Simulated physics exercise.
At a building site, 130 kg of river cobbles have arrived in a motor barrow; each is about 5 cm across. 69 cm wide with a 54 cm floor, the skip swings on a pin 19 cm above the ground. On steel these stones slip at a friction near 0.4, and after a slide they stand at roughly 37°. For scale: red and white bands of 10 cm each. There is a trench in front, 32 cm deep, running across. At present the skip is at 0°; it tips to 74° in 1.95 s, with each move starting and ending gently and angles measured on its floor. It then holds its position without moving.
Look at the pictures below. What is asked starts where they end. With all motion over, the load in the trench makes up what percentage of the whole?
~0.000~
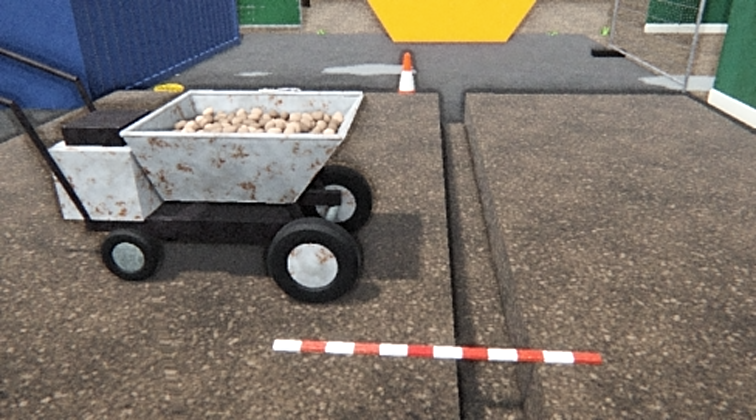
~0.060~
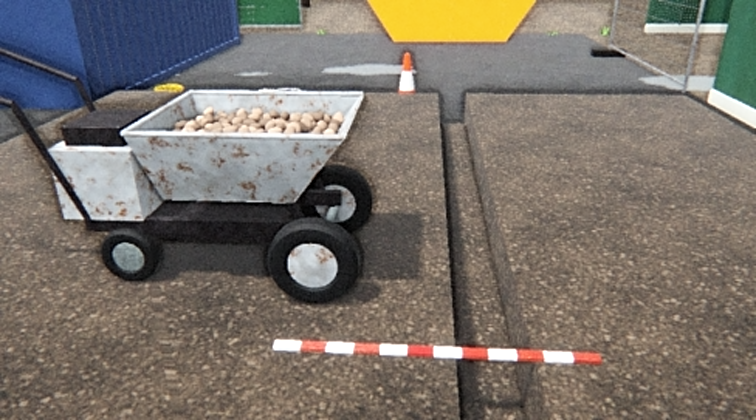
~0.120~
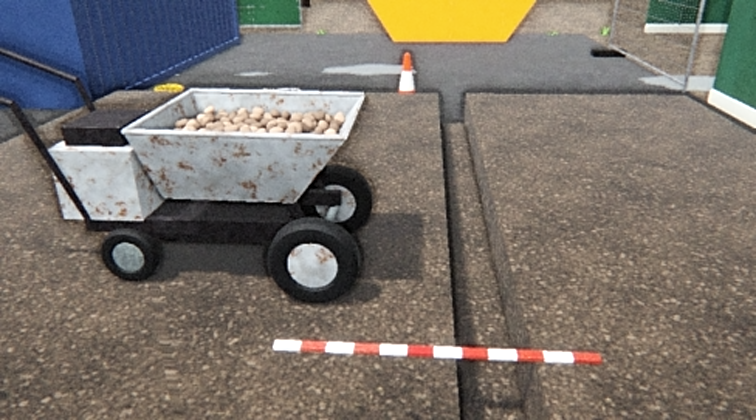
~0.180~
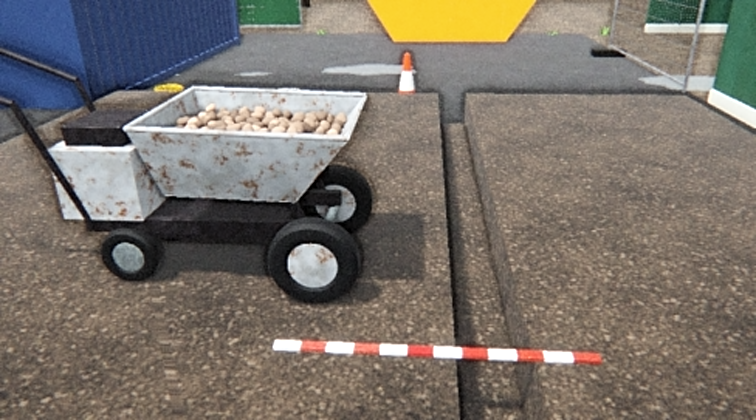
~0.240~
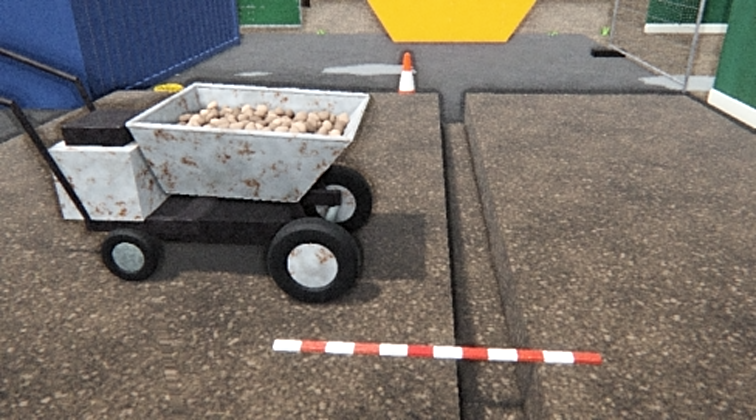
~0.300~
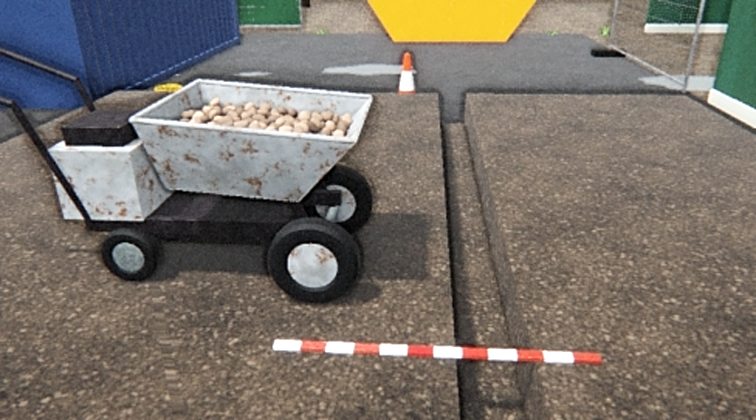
It makes up about 89 percent of the whole load.
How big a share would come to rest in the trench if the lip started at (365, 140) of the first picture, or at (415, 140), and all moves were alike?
Roughly 70 in a hundred from the first, 25 in a hundred from the second.
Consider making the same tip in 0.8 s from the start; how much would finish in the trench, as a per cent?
Expected share: Around 70%.
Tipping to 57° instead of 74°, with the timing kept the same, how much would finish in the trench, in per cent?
In that case around 55 percent.
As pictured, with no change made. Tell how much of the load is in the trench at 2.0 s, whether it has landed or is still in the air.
Roughly 55% by that time.
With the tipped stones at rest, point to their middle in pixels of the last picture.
The tipped stones centre close to (483, 304).
After 1.5 s the floor is at 62°; 98 % in the skip, 2 % in the trench; the foremost stones are at (475, 249).
After 2.0 s the floor is at 74°; 35 % in the skip, 56 % in the trench, 9 % past the trench; the foremost stones are at (582, 269).
After 2.4 s the floor is at 74°; 12 % in the skip, 77 % in the trench, 11 % past the trench; the foremost stones are at (634, 276).
After 4.3 s the floor is at 74°; 0 % in the skip, 89 % in the trench, 11 % past the trench; the foremost stones are at (654, 286).
